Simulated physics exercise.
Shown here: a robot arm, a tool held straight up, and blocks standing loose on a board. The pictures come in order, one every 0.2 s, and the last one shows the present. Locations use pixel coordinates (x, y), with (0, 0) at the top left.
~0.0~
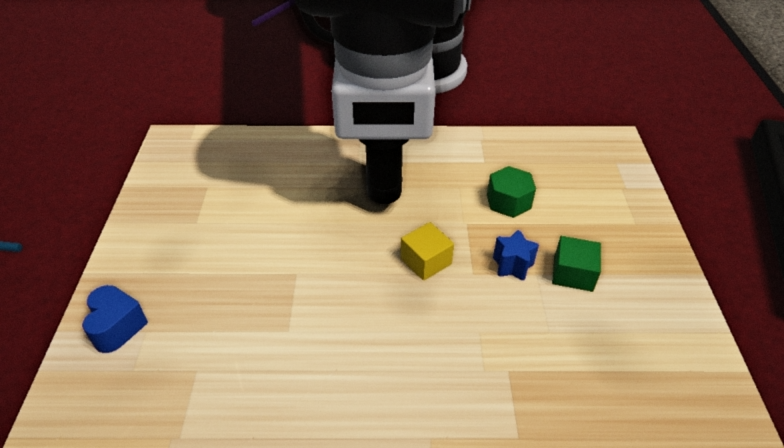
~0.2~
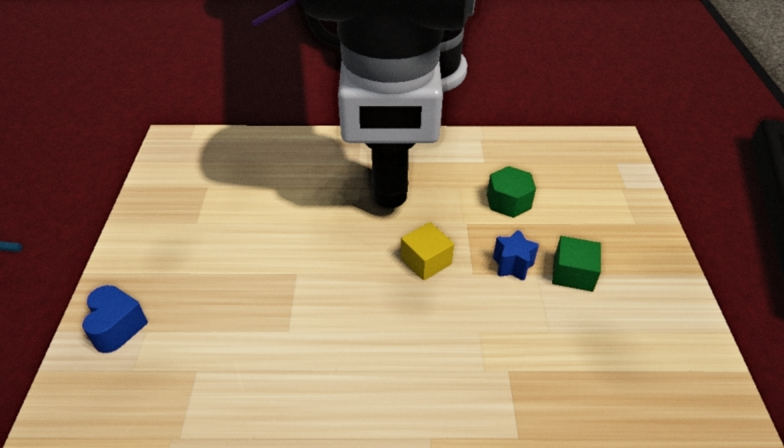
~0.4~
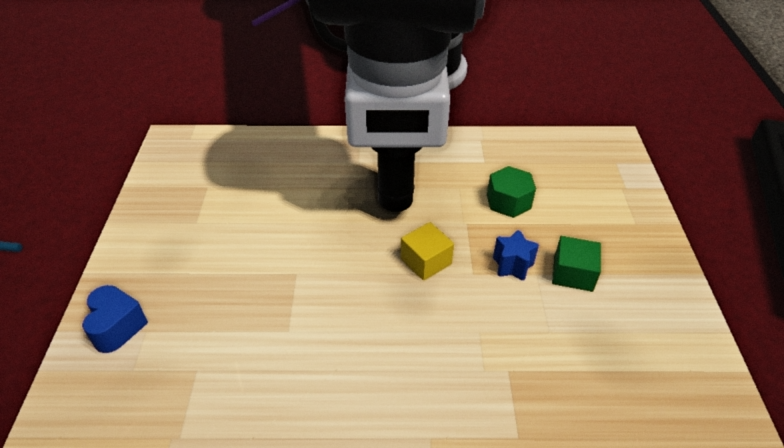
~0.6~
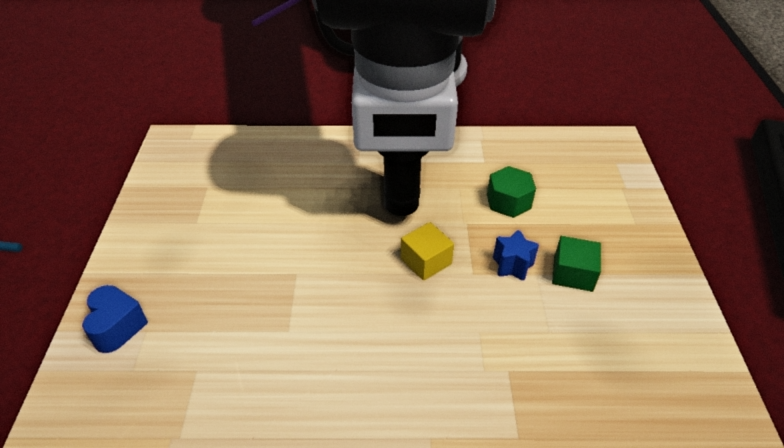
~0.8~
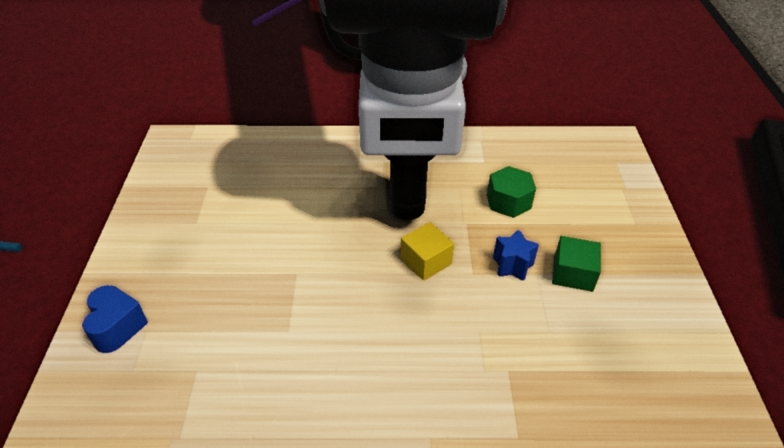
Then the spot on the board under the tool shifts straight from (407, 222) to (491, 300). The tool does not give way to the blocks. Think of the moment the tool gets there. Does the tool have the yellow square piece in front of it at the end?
No, I don't think so.
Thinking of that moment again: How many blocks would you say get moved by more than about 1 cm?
That's one.
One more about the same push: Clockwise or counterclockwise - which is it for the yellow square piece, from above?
With the clock.
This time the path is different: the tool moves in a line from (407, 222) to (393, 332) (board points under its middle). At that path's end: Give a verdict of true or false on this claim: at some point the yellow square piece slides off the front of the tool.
The statement is correct.
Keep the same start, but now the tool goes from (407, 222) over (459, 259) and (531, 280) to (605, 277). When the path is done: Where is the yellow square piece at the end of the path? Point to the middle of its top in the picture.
(440, 263)
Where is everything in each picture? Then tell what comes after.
Lower end of the tool (384, 194), tops of blocks, yellow square piece (428, 240), blue star-shaped block (517, 245), in the first frame.
Tool (390, 197), blocks as before, in the second frame.
Tool (396, 201), blocks as before, in the third frame.
Tool (402, 205), blocks as before, in the fourth frame.
Tool (408, 209), yellow square piece (428, 240), blue star-shaped block (517, 245), in the fifth frame.
On the path given first. One third of the way, tool (435, 234); yellow square piece (435, 255), turned 35° clockwise.
Two thirds of the way, tool (463, 259); yellow square piece (441, 275), turned 80° clockwise.
At the end, tool (494, 287); yellow square piece (441, 278), turned 85° clockwise; blue star-shaped block not moved.
